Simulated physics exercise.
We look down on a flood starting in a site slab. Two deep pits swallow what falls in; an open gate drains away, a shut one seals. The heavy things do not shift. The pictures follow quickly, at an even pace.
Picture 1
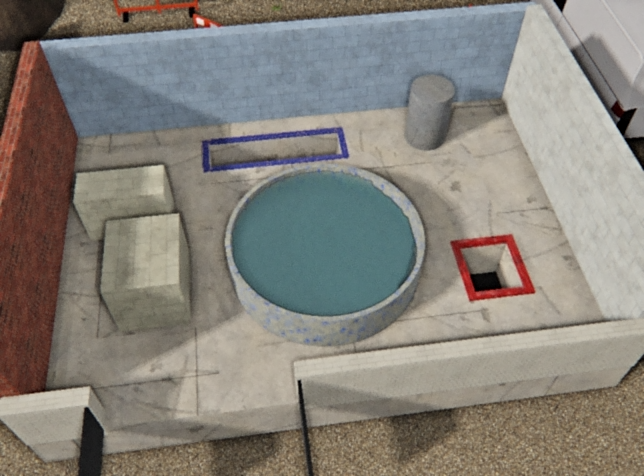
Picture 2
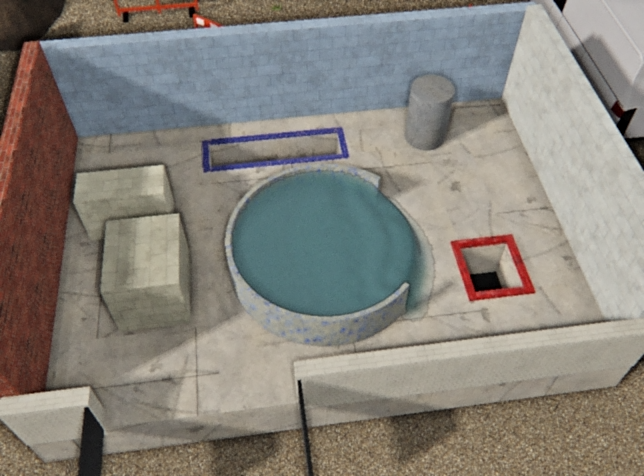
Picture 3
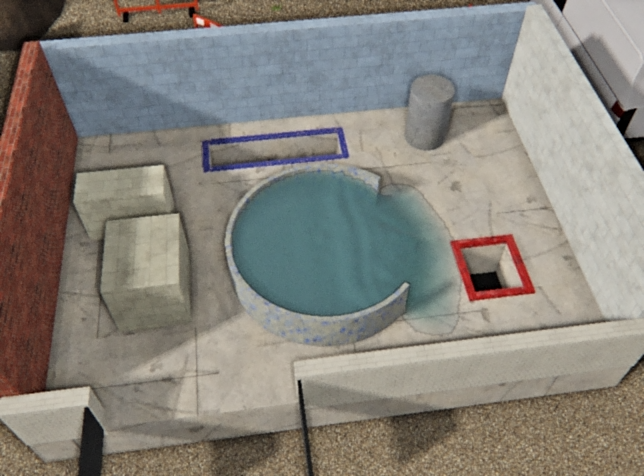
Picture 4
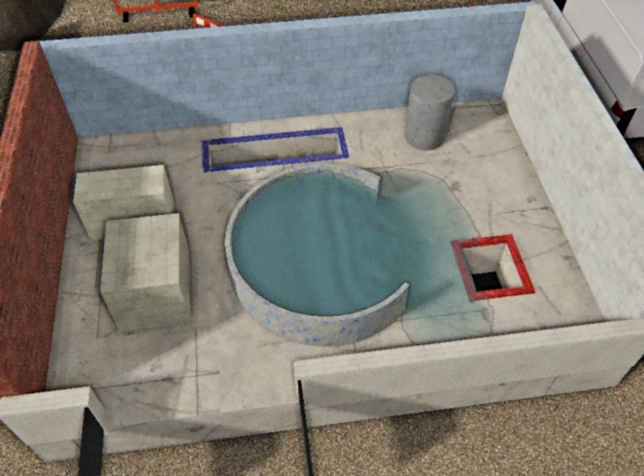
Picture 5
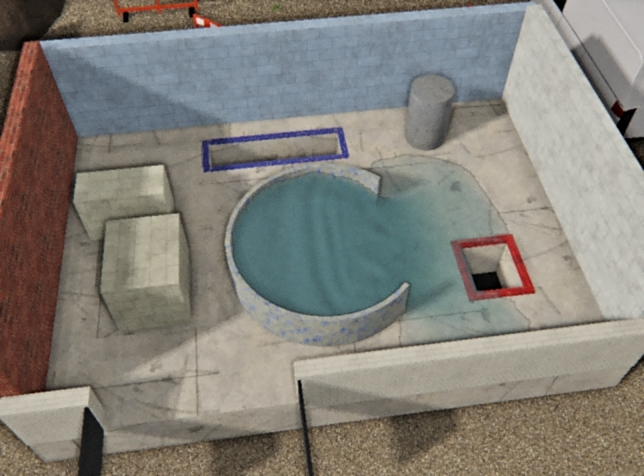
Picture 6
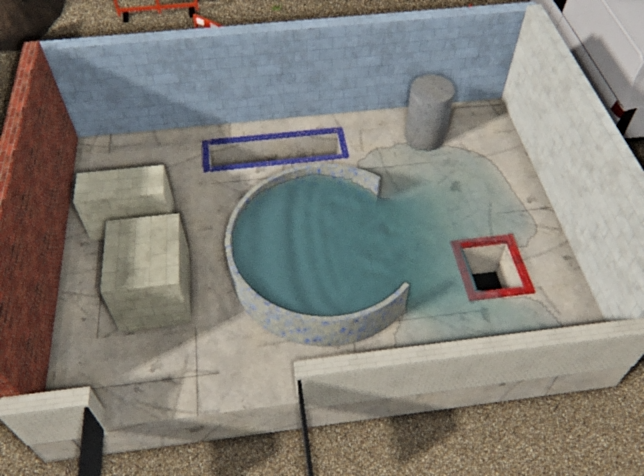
Water sat still in a round tank until part of the wall on its right side was gone, then poured out through the gap and spread across the pale floor, surrounding the red-edged pit.
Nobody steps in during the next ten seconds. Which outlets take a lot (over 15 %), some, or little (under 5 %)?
The gate takes less than 5 %; the red pit takes more than 15 %; the blue pit takes from 5 to 15 %.
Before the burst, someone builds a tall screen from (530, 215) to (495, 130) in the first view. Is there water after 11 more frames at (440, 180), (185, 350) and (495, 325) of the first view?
In that order: Covered, no water, wet.
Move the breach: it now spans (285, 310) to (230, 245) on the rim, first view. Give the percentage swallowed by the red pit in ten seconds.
Parts in a hundred: Red 0.
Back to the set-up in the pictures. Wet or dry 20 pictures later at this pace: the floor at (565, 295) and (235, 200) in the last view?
In that order: Flooded, no water.
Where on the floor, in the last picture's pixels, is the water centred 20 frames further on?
Roughly at (427, 228).
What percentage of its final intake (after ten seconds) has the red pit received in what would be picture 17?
Near 35 in a hundred.
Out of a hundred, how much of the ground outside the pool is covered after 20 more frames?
About 45 per cent.
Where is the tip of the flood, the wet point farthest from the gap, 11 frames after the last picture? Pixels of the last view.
Near (501, 101).
A moment on, water covers 35 % of the floor; the gate 0 %, the red pit 7 %, the blue pit 0 %.
Next, water covers 40 % of the floor; the gate 0 %, the red pit 14 %, the blue pit 0 %.
Then, water covers 45 % of the floor; the gate 0 %, the red pit 25 %, the blue pit 0 %.
Later, water covers 65 % of the floor; the gate 0 %, the red pit 35 %, the blue pit 5 %.
In the end, water covers 80 % of the floor; the gate 1 %, the red pit 42 %, the blue pit 10 %.
